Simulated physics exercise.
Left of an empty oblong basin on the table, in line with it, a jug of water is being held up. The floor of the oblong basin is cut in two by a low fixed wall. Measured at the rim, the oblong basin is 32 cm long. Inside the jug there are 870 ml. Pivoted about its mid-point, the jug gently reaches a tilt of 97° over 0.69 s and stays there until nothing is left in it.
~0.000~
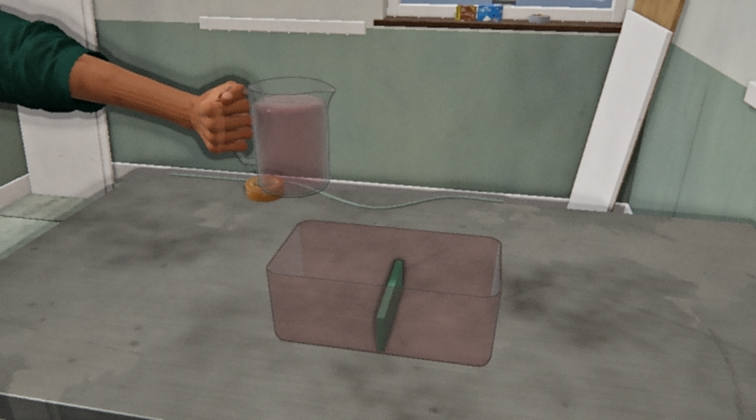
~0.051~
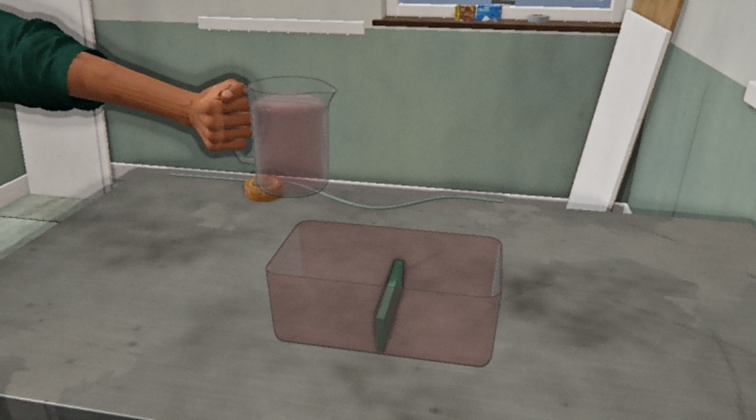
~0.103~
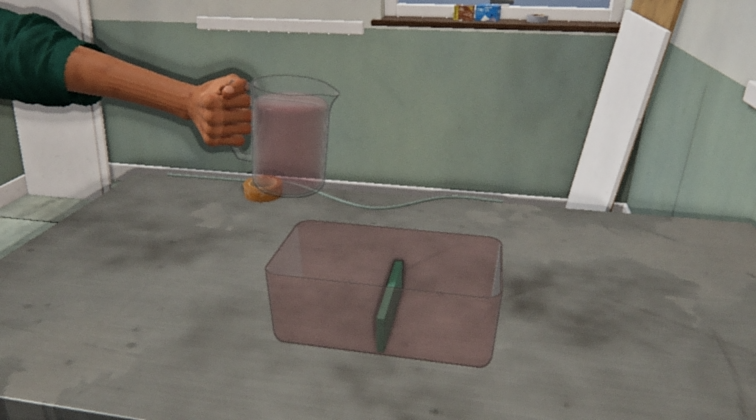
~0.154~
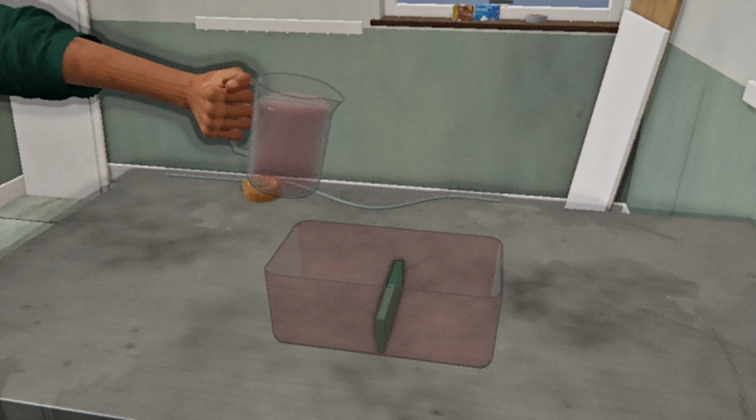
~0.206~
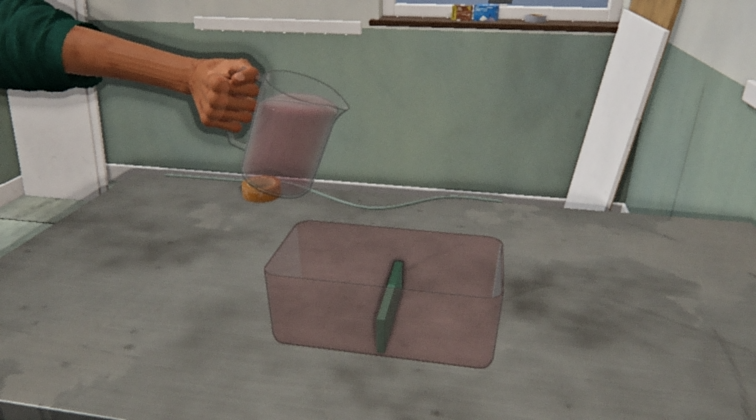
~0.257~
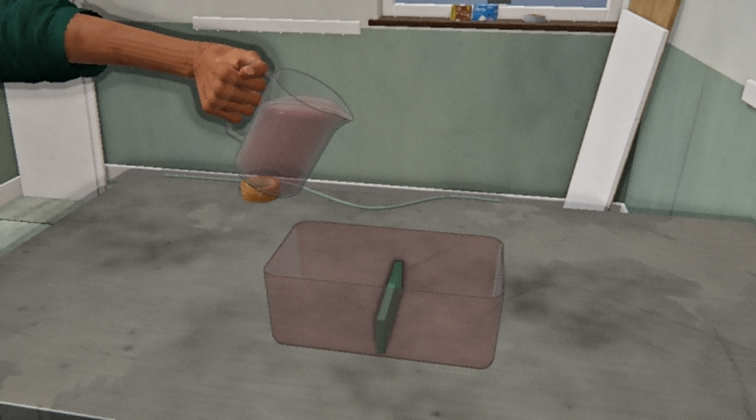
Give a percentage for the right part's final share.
My figure is 90 %.
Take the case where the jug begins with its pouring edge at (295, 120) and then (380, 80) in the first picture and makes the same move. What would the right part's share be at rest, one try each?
0 then 90 %.
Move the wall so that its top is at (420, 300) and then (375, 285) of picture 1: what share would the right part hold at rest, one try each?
One try each: Around 15 percent and then around 95 percent.
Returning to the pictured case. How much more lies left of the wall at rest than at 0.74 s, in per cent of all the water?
8 %.
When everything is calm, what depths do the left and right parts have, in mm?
The left ends up at roughly 4 mm, with the right at roughly 34 mm.
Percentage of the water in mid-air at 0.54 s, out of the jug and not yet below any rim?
Close to 22 in a hundred.
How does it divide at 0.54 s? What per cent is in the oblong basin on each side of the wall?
Lab note: Left near 0 %, right near 6.
After 0.54 s the tilt is 86° and 73 per cent is still to pour, 0 is left of the wall and 6 right of it.
After 0.74 s the tilt is 97° and 33 per cent is still to pour, 1 is left of the wall and 42 right of it.
After 0.96 s the tilt is 97° and 12 per cent is still to pour, 2 is left of the wall and 77 right of it.
After 1.19 s the tilt is 97° and 4 per cent is still to pour, 4 is left of the wall and 88 right of it.
In the end 9 per cent lies left of the wall, 90 right of it and 1 outside.
